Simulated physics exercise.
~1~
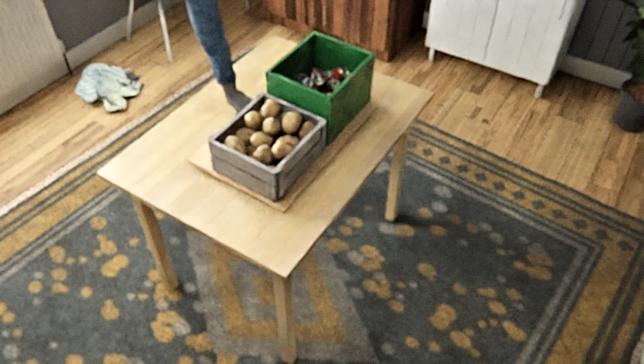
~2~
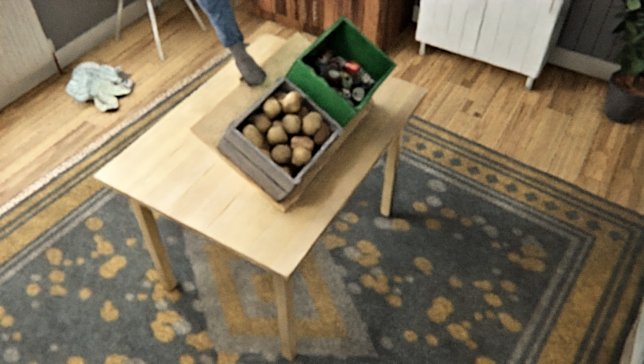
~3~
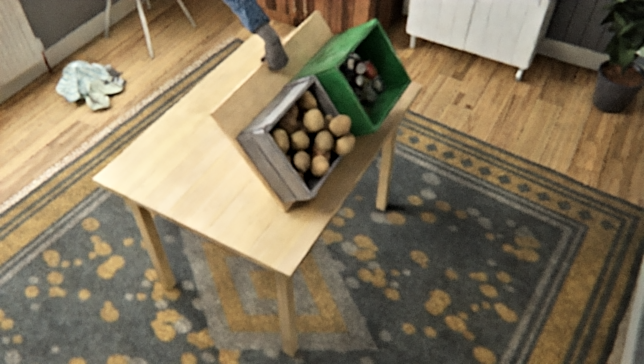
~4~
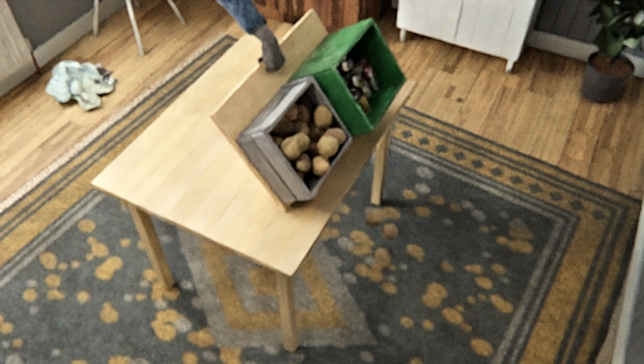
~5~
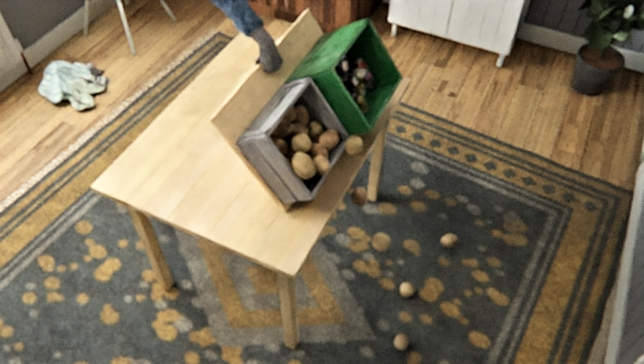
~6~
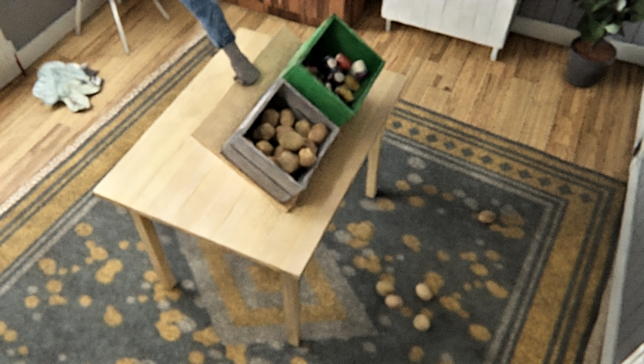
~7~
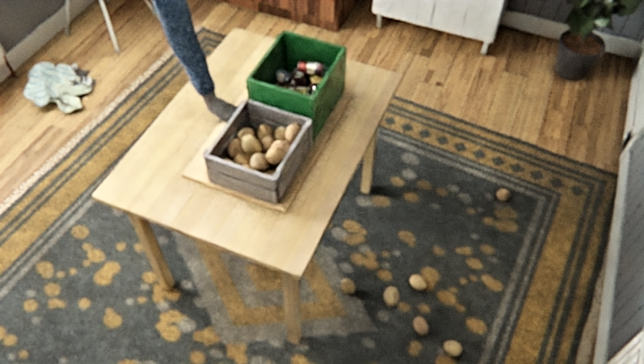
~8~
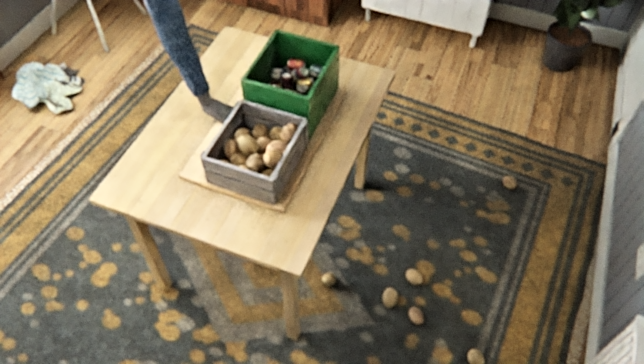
Arm in blue sleeve tipping board with green and grey tubs rightward on table, spilling some potatoes onto rug, then lowering it flat.
